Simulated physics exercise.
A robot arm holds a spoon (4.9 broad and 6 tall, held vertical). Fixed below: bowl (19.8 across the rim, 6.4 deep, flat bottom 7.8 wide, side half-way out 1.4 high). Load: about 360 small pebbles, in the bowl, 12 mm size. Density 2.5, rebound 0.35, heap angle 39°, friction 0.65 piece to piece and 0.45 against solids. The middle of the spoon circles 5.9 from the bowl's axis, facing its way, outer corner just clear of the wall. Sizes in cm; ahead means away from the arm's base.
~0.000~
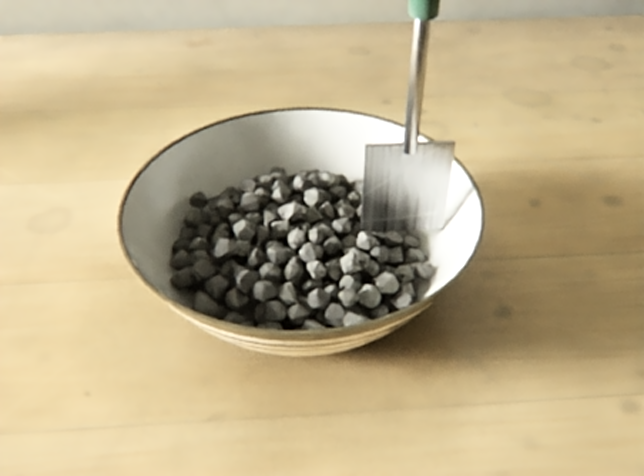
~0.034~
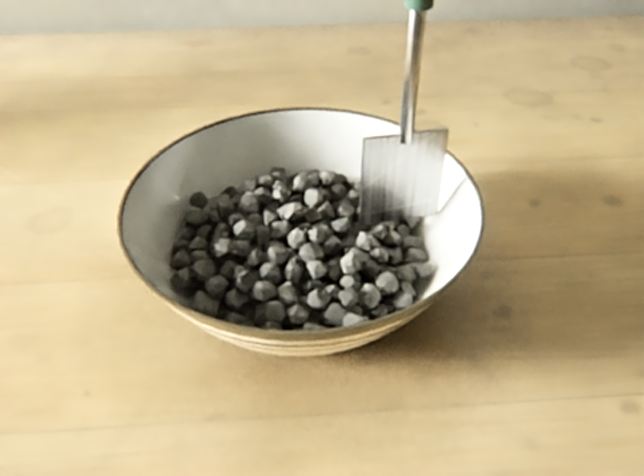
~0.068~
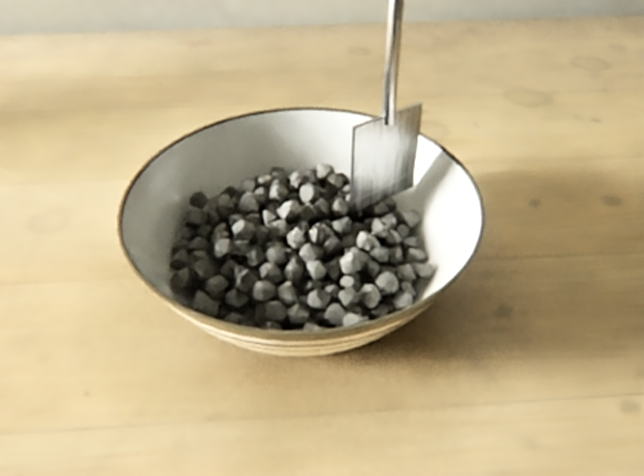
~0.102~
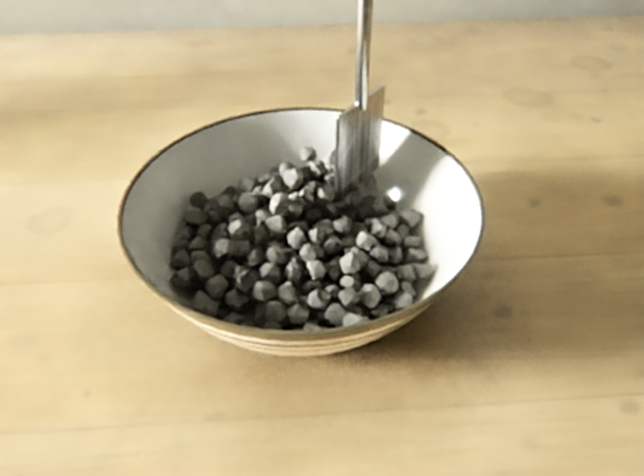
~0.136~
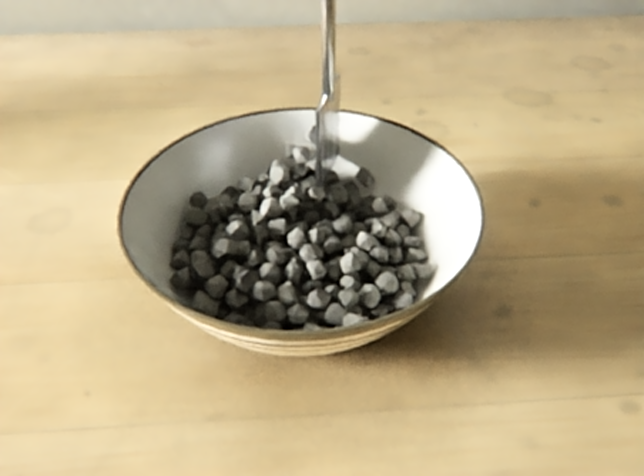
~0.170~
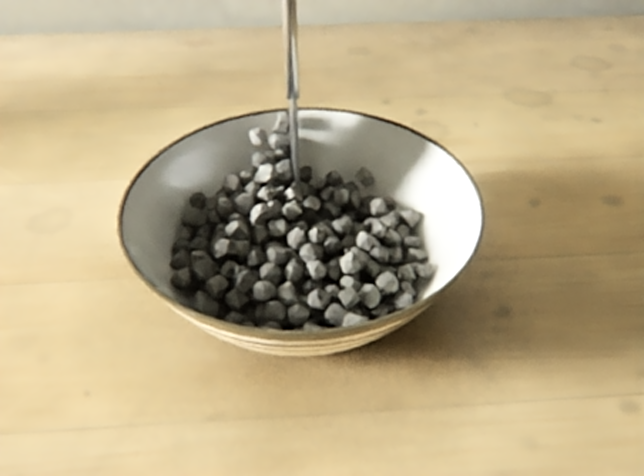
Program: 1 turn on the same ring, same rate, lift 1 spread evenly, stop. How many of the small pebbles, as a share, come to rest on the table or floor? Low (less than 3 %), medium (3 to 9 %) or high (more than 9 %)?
Answer: Medium; 3 to 9 % of the small pebbles finish on the table or floor.
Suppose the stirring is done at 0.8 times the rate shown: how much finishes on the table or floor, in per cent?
About 5 per cent.
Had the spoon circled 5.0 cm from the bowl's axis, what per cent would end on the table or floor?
In that case some 20 per cent.
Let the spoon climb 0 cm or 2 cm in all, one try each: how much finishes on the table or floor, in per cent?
About 15 and 0 per cent.
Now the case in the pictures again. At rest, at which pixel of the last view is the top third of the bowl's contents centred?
Near (331, 241).
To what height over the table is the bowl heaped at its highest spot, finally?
About 5.5 cm.
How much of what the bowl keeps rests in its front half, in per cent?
Some 50 per cent.
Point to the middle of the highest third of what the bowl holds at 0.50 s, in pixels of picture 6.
Around (337, 265).
After 0.34 s, 194° round, highest piece 8 above the table; 354 in the bowl, 3 on the table or floor, 2 in flight or on the tool.
After 0.50 s, 297° round, highest piece 9 above the table; 344 in the bowl, 10 on the table or floor, 5 in flight or on the tool.
After 0.79 s, 0° round, highest piece 6 above the table; 339 in the bowl, 20 on the table or floor.
After 1.49 s, 0° round, highest piece 6 above the table; 339 in the bowl, 20 on the table or floor.
In the end, 339 in the bowl, 20 on the table or floor. That is 6 % on the table or floor.
